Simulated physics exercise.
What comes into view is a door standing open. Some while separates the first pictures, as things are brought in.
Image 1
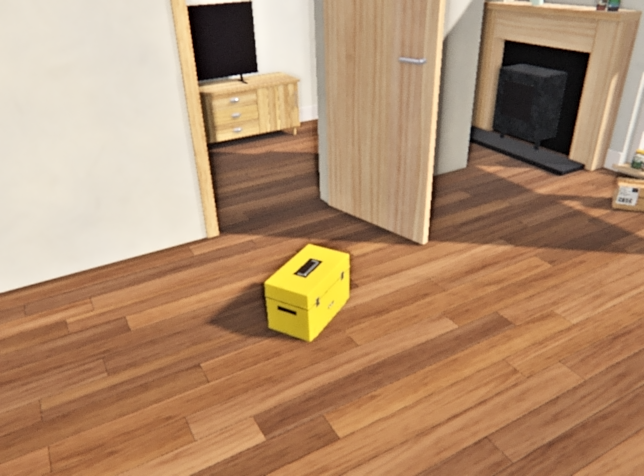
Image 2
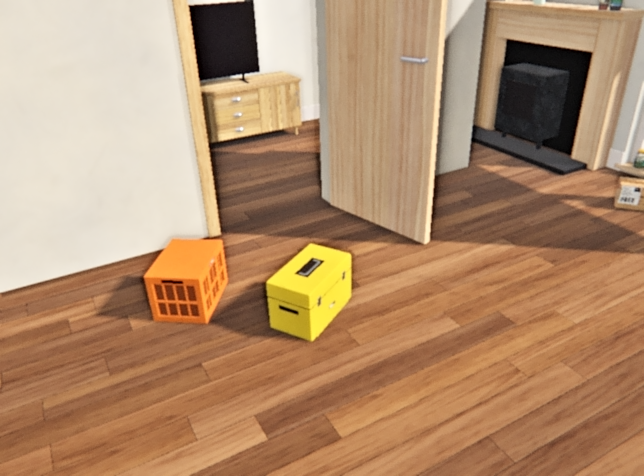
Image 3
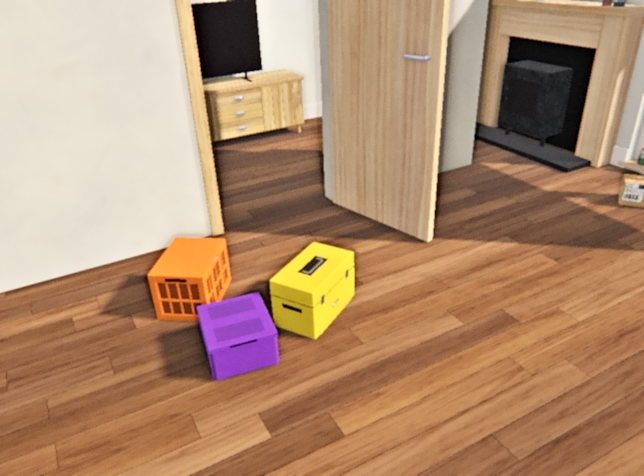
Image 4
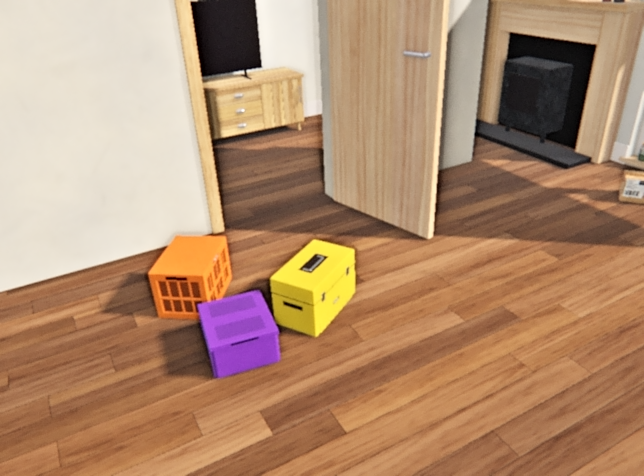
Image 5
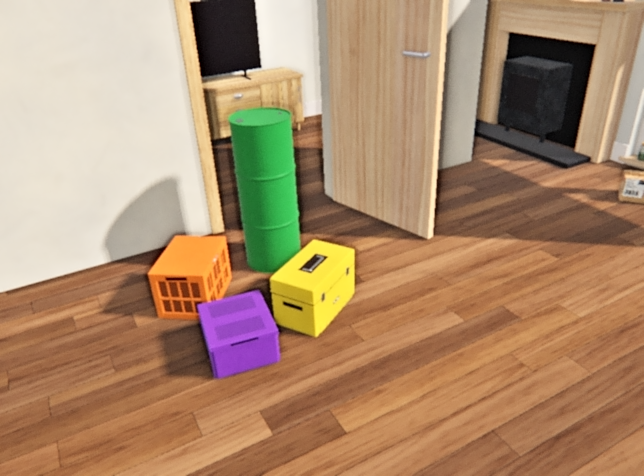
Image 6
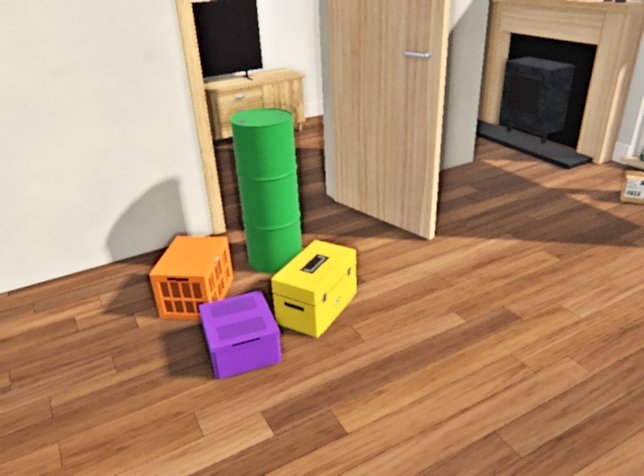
A wood-floored room with pale walls is seen from above at an angle, looking toward a wide-open wooden door, with a television on a cabinet beyond and a dark fireplace at right. A yellow toolbox sits near the doorway, joined by an orange crate at left, a purple tote in front, then a tall green drum behind. The door stays still while the view shifts very slightly.
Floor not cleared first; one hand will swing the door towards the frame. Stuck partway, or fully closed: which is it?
I expect the push will fail.
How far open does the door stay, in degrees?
Close to 45 degrees, I'd say.
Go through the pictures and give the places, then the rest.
The first picture shows door wide open and still; yellow toolbox (309, 291).
The second picture shows door wide open and still; yellow toolbox (311, 290).
The third picture shows door wide open and still; orange crate (192, 278); purple tote (238, 335).
The fourth picture shows door wide open and still; yellow toolbox (315, 286); orange crate (193, 276).
The fifth picture shows door wide open and still; purple tote (239, 333); yellow toolbox (315, 286).
The sixth picture shows door wide open and still; green drum (269, 193); orange crate (194, 277).
Then, 0.70 s after the last picture, door at 91°.
Then, 1.20 s after the last picture, door at 73°.
Then, 1.70 s after the last picture, door at 54°.
At rest, door at 47°; all 4 in place. Seen from the same camera at the end, green drum near (269, 193).
